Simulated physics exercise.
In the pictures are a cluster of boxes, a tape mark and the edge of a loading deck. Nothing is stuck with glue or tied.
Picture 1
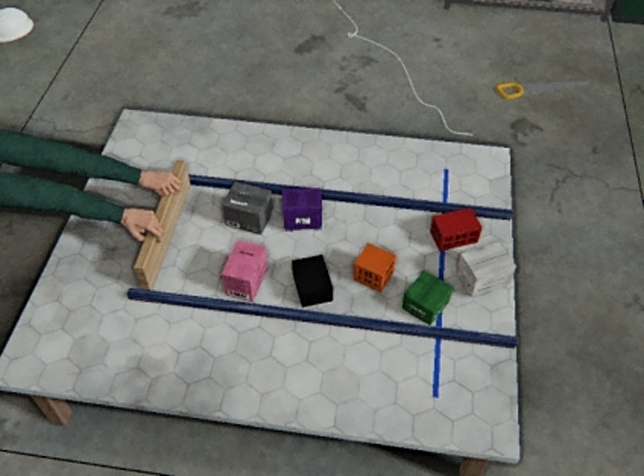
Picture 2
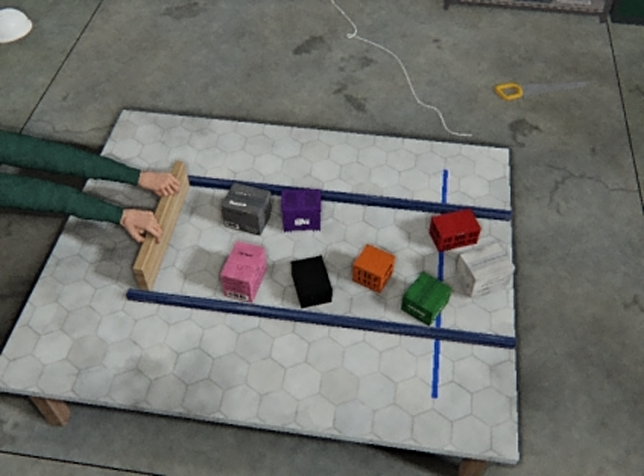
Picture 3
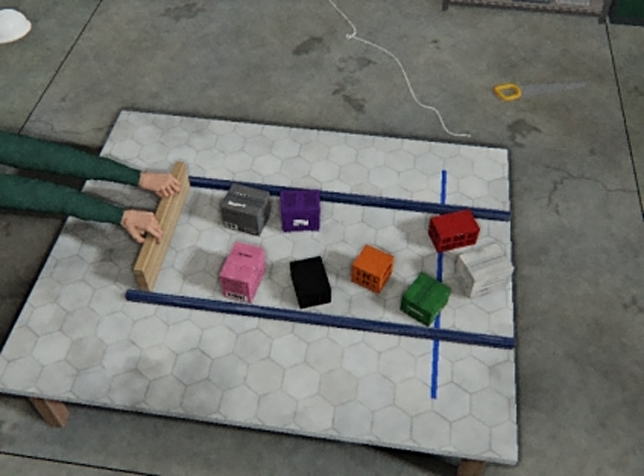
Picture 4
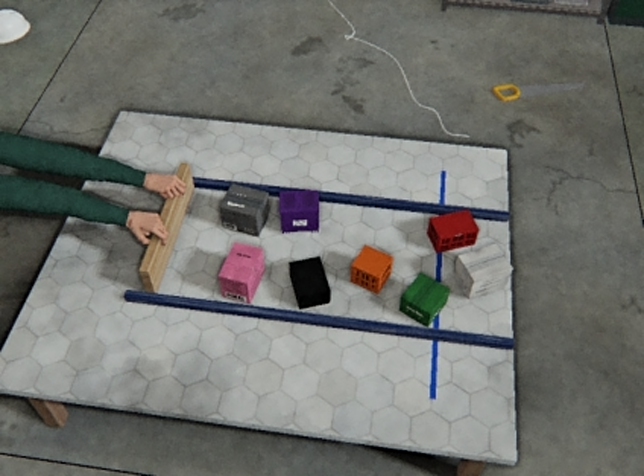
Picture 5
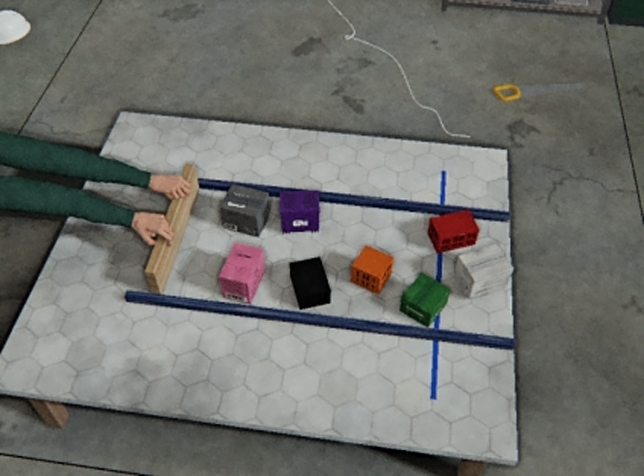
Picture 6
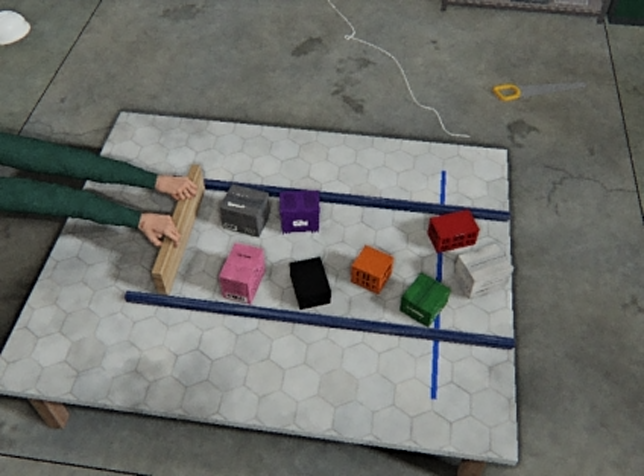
Two hands in green sleeves held a wooden plank upright on a tiled table and slid it slightly to the right toward eight colored boxes, which stayed still between two dark blue rails.
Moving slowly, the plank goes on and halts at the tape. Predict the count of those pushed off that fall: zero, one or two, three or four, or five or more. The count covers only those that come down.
My prediction is one or two fallers.
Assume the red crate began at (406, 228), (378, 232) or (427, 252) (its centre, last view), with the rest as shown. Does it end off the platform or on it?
Place by place, it goes off the edge; goes off the edge; is safe.
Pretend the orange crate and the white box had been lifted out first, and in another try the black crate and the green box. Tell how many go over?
You'd count 2 the first time and 1 the second time.
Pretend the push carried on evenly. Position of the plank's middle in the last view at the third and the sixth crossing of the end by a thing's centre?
Near (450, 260) first, near (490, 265) second.
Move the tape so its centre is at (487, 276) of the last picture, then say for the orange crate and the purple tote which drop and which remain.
The orange crate remains in place, the purple tote goes down.
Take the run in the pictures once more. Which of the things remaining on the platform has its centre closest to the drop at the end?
Foremost, the purple tote.
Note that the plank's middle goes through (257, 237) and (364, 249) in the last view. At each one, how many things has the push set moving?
The count reaches 3 first and 7 second.
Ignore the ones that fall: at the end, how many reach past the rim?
2 of them.
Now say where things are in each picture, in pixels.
The first frame shows white box (485, 270); red crate (455, 230); green box (427, 298); plank (165, 224); tape (442, 269).
The second frame shows red crate (455, 230); grey parcel (247, 209).
The third frame shows green box (425, 299); orange crate (373, 269).
The fourth frame shows white box (482, 272); plank (169, 226).
The fifth frame shows red crate (453, 232); black crate (310, 283).
The sixth frame shows white box (482, 272); red crate (453, 231); green box (425, 300); plank (181, 228); tape (439, 270).
A little later, none off yet; white box at rest near (482, 272); red crate at rest near (453, 231); green box at rest near (425, 300).
Next, none off yet; white box shifted a little near (490, 271); red crate shifted about its own width near (497, 241); green box shifted about its own width near (469, 309).
When it is over, the number that fall off is one or two; down, green box and red crate.
